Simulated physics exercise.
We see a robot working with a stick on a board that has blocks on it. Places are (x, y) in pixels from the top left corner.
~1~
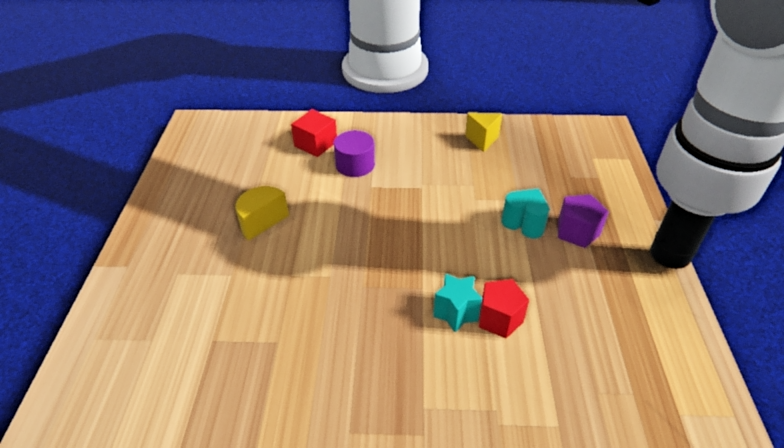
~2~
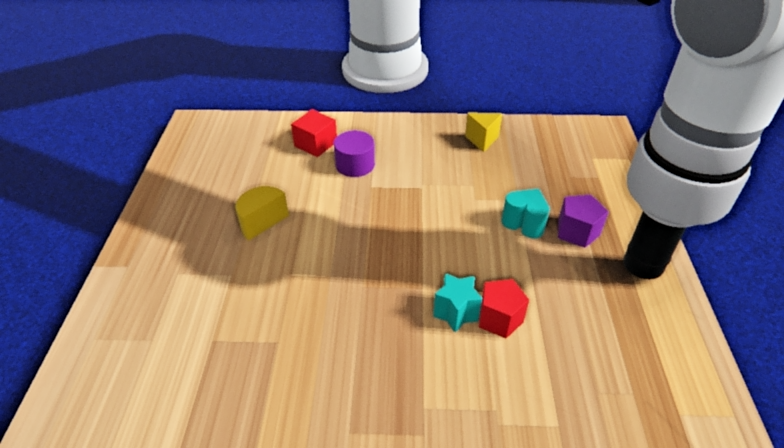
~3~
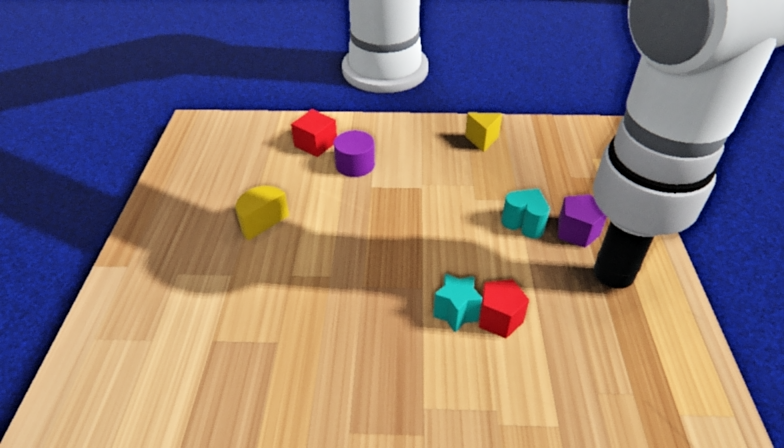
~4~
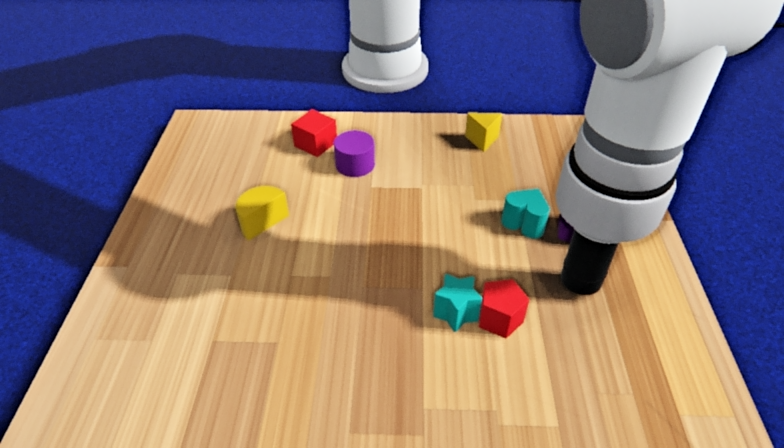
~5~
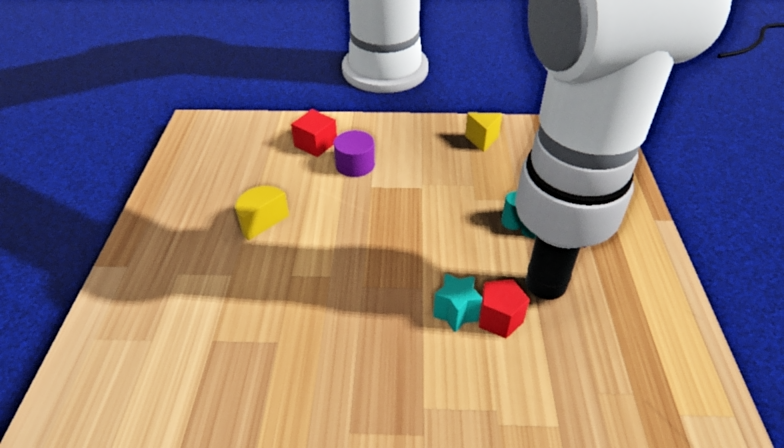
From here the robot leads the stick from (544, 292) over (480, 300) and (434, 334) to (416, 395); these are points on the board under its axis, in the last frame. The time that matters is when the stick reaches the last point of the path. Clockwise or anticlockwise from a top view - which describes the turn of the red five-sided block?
From overhead, anticlockwise.
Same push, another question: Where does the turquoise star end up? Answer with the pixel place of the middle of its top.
The point I'd pick in the picture is (381, 342).
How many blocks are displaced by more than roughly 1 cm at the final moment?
Total: Two.
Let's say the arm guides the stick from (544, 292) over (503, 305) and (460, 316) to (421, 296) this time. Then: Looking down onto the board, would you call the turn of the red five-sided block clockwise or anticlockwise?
It spins anti-clockwise.
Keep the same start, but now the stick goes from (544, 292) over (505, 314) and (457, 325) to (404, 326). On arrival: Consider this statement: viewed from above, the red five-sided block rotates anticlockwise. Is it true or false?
True
The first path, step by step. One third of the way, stick (480, 293); turquoise star (448, 294), turned 40° clockwise; red five-sided block (487, 311), turned 55° anticlockwise.
Two thirds of the way, stick (434, 327); turquoise star (400, 326), turned 55° clockwise; red five-sided block (485, 318), turned 85° anticlockwise.
At the end, stick (416, 388); turquoise star (381, 342), turned 110° clockwise; red five-sided block (485, 318), turned 85° anticlockwise; turquoise heart not moved.
